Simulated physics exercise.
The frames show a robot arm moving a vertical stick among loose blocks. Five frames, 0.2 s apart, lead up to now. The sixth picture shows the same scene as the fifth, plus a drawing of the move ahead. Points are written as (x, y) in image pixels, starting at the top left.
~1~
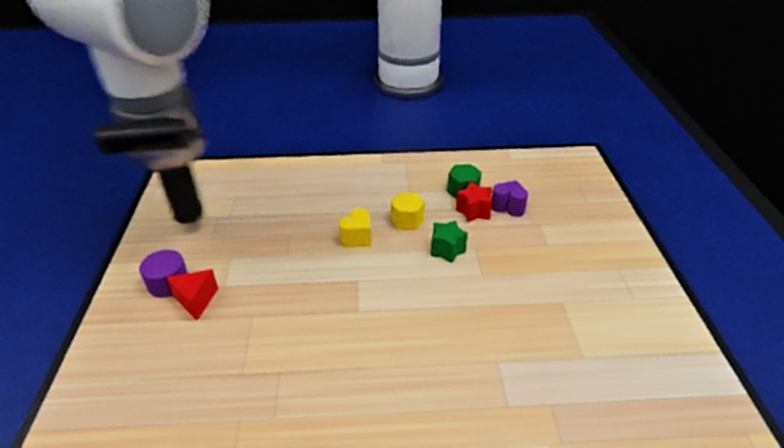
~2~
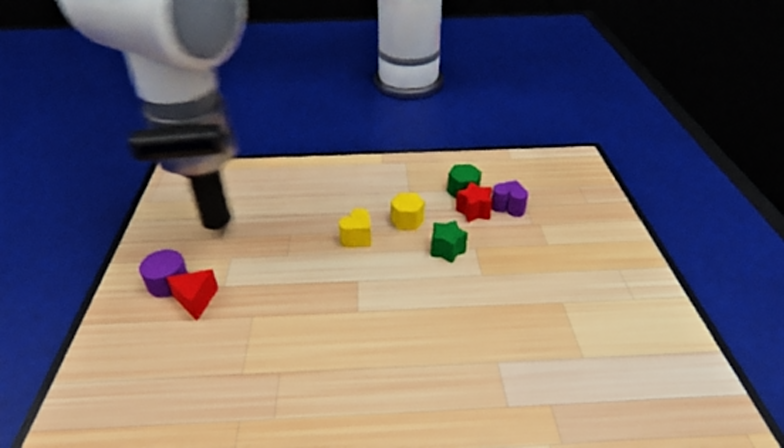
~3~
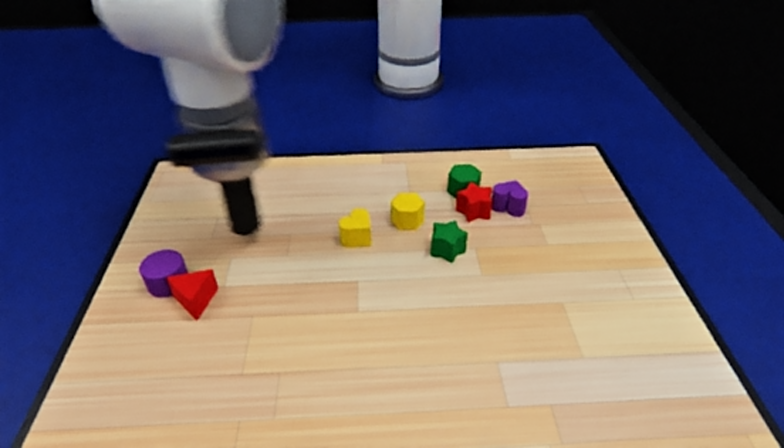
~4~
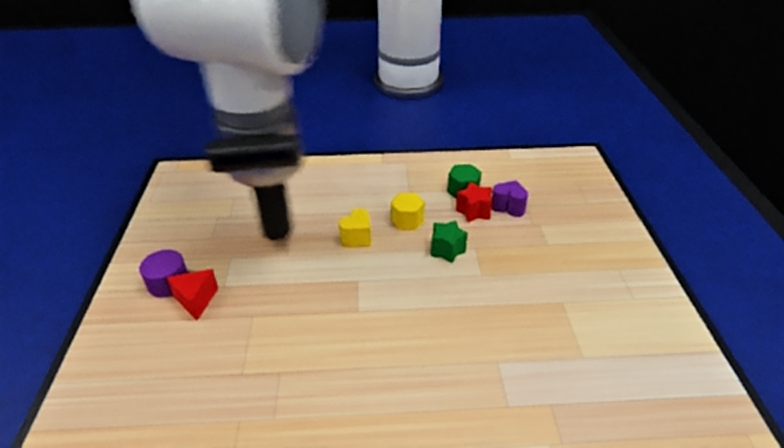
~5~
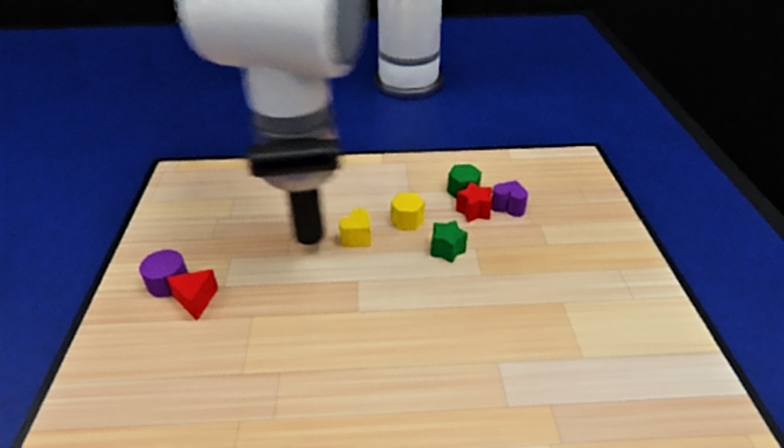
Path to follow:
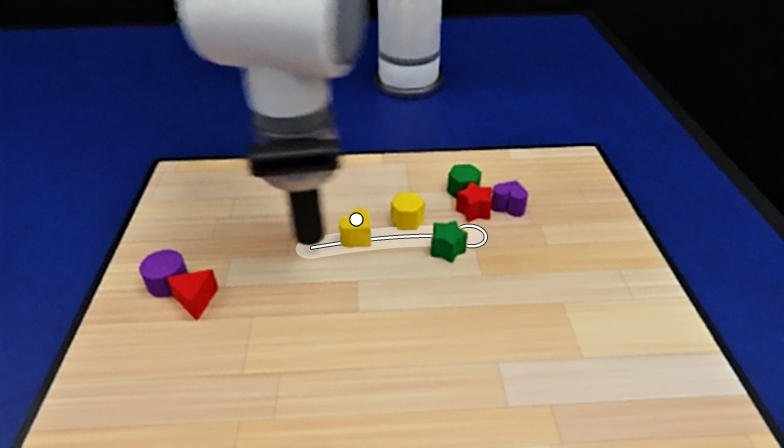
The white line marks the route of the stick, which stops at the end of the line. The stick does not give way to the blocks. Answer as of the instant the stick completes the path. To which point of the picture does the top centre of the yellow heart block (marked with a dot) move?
(454, 200)
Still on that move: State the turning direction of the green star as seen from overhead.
That block twists clockwise.
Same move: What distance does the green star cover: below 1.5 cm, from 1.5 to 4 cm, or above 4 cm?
The block winds up 1.5 to 4 cm from where it is now.
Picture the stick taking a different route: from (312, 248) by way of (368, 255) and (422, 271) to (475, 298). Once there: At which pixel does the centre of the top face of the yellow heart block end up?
It will end up at (382, 216).
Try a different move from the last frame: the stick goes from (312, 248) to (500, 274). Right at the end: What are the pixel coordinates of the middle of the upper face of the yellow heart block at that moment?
The point I'd pick in the picture is (381, 216).
The drawn path runs from (312, 248) by way of (391, 237) to (470, 236); the dot is on the yellow heart block.
The first path, step by step. One third of the way, stick at (366, 227); yellow heart block at (394, 210), turned 25° anticlockwise; yellow hexagonal block at (415, 198).
Two thirds of the way, stick at (418, 223); yellow heart block at (435, 202), turned 70° anticlockwise; yellow hexagonal block at (436, 185), turned 50° anticlockwise.
At the end, stick at (472, 223); yellow heart block at (454, 200), turned 135° anticlockwise; yellow hexagonal block at (437, 184), turned 60° anticlockwise; green star at (472, 236), turned 90° clockwise; red star not moved.
